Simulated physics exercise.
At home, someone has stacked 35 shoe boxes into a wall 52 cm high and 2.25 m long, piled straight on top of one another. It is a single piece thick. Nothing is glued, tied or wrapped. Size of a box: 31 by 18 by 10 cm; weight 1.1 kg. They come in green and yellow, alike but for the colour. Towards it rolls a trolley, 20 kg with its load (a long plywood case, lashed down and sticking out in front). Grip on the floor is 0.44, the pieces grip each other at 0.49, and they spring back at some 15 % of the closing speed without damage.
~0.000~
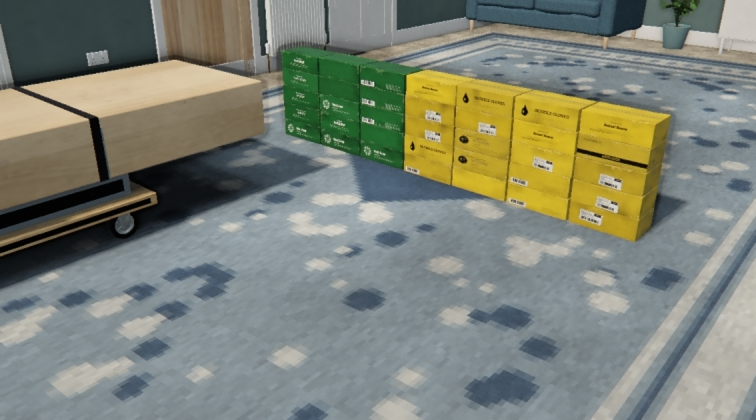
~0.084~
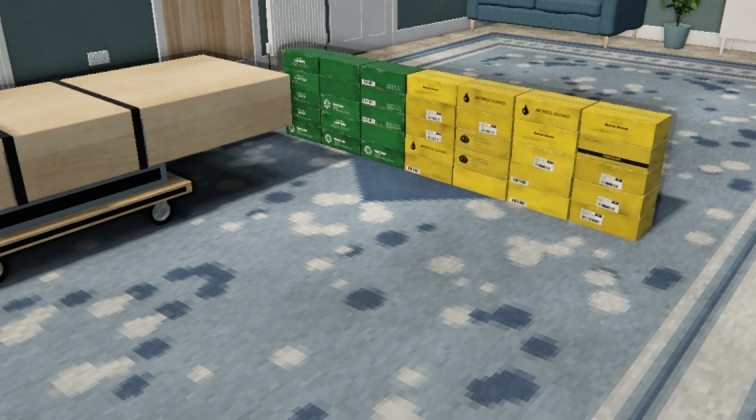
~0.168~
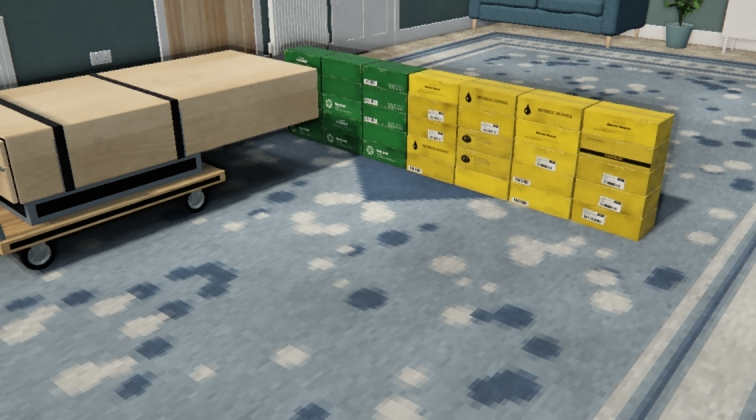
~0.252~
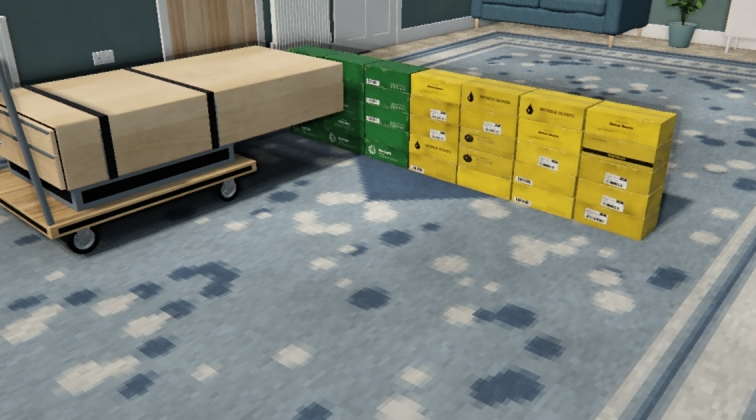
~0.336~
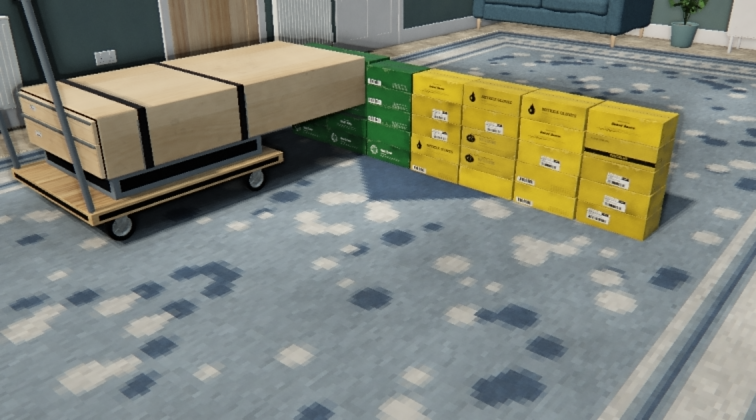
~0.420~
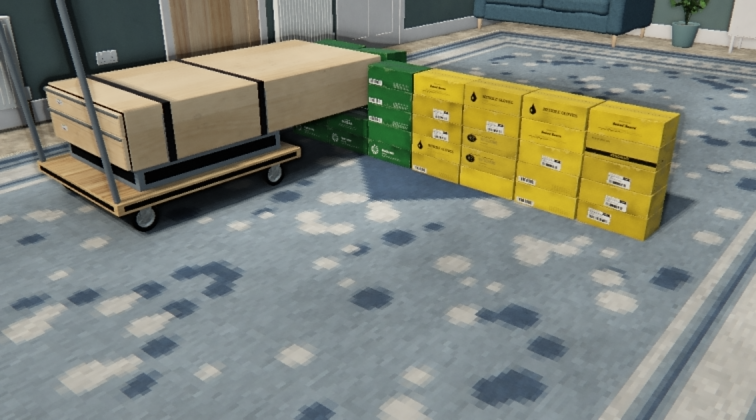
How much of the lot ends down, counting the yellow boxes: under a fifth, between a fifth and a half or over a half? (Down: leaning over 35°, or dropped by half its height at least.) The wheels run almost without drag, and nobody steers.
It comes to less than a fifth.
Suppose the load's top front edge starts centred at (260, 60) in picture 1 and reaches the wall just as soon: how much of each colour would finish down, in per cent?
Then green 70, yellow 0 per cent.
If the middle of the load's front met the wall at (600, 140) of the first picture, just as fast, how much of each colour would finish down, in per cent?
In that case green 0, yellow 40 per cent.
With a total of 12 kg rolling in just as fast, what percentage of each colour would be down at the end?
In that case green 50, yellow 0 per cent.
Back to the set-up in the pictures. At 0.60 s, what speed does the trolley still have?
About 1.3 m/s.
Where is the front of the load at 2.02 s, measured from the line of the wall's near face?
About 90 cm past it.
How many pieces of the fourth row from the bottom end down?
3 of them.
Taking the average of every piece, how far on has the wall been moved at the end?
Roughly 20 cm.
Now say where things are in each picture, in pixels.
In the first frame (each place is the centre of the face we see best; the camera pans a little), load (253, 99) 64 cm short of the wall; top yellow box (430, 90); top green box (381, 80); all as stacked.
The second frame shows load (282, 92) 47 cm short of the wall; top yellow box (431, 90).
The third frame shows load (309, 86) 30 cm short of the wall; top yellow box (433, 90).
The fourth frame shows load (335, 79) 13 cm short of the wall; top yellow box (435, 89).
The fifth frame shows load (358, 73) 31 mm into the wall's line; top yellow box (437, 89); 6 have shifted.
The sixth frame shows load 14 cm into the wall's line; top yellow box (438, 89); top green box (389, 79); 6 have shifted.
By 0.60 s, load 38 cm past the wall's line, still rolling; none of the 20 yellow boxes down (6 of 35 in all colours); top yellow box unmoved.
By 0.96 s, load 79 cm past the wall's line, still rolling; none of the 20 yellow boxes down (6 of 35 in all colours); top yellow box unmoved; top green box moved 28 mm.
By 2.02 s, load 92 cm past the wall's line, still rolling; none of the 20 yellow boxes down (11 of 35 in all colours); top yellow box unmoved; top green box tilted 58°, 21 cm lower.
When it is over (3.0 s), load 86 cm past the wall's line, stopped; none of the 20 yellow boxes down (12 of 35 in all colours); top yellow box unmoved; top green box upside down. That is 0 per cent. In pixels of the last frame, middles, top yellow box near (450, 86), top green box near (511, 131).
